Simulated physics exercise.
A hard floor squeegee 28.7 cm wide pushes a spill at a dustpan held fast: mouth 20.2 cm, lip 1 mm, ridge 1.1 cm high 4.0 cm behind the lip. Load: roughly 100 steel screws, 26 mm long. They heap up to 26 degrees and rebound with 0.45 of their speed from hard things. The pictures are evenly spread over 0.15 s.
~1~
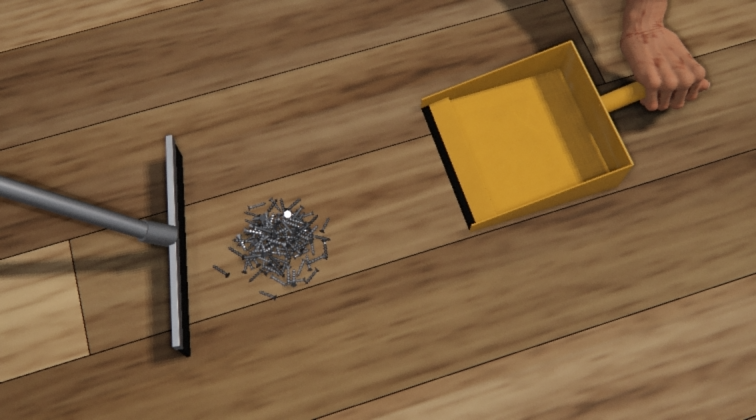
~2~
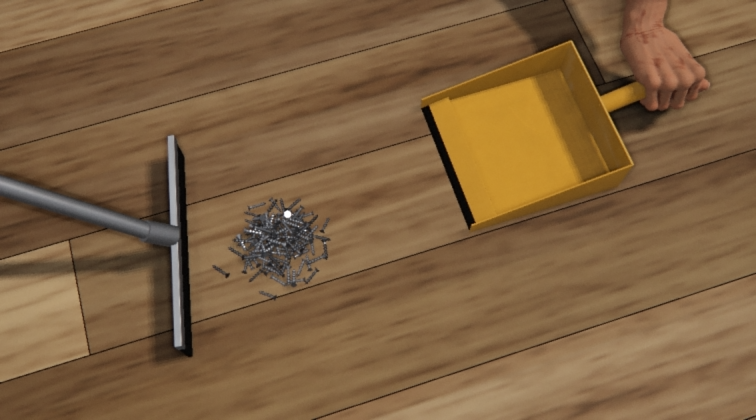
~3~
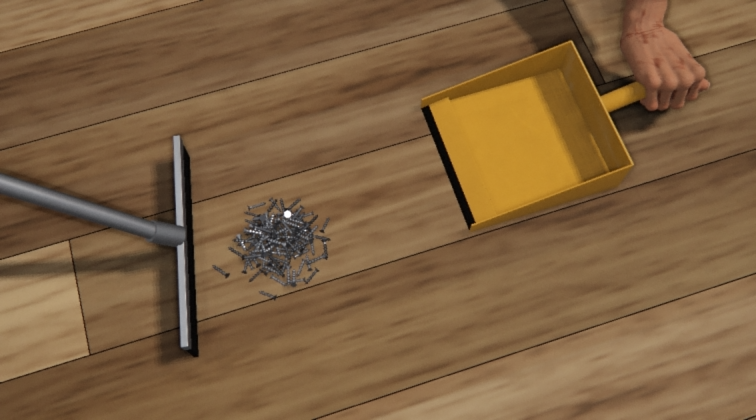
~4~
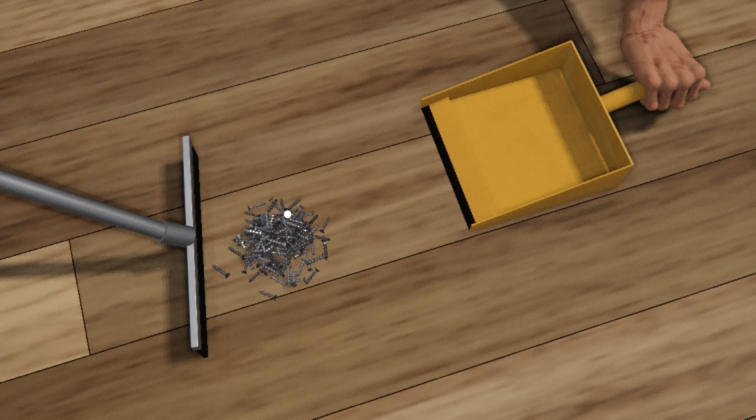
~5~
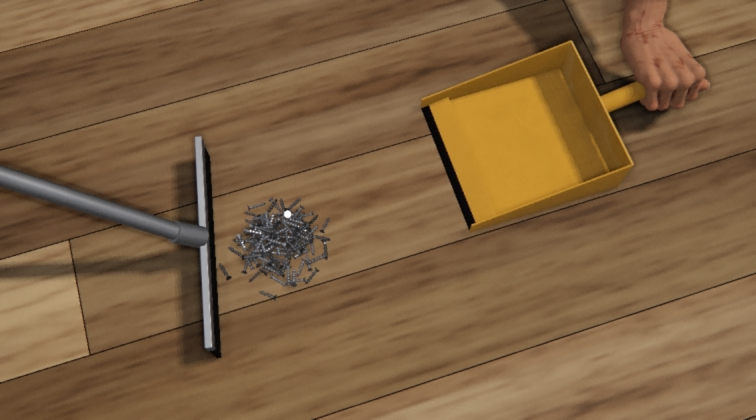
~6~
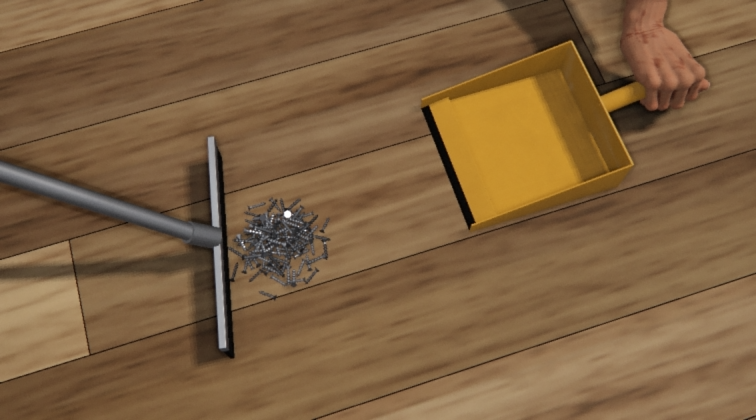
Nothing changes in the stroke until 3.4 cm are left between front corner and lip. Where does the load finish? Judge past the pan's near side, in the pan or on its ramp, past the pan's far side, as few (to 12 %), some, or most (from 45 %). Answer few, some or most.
Past the pan's near side: Most; in the pan or on its ramp: Few; past the pan's far side: Few.
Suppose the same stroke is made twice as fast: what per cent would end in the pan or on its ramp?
Then about 25 per cent.
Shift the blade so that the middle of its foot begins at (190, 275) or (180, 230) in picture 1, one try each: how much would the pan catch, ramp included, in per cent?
About 10 and 5 per cent.
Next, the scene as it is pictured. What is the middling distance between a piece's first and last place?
Roughly 24 cm.
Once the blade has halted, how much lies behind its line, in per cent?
Some 0 per cent.
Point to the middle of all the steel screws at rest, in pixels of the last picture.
Near (461, 242).
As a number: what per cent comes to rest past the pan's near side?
Roughly 60 per cent.
Then, 0.24 s after the last picture, middle of the blade 19 cm from the lip; 0 % over the lip, far side 0 %, near side 15 %.
Then, 0.41 s after the last picture, middle of the blade 10 cm from the lip; 0 % over the lip, far side 0 %, near side 40 %.
Then, 0.69 s after the last picture, middle of the blade 6 cm from the lip; 5 % over the lip, far side 0 %, near side 60 %.
In the end, near side 60 %, pan 5 %, far side 0 %, in front of the lip or behind the blade 35 %.
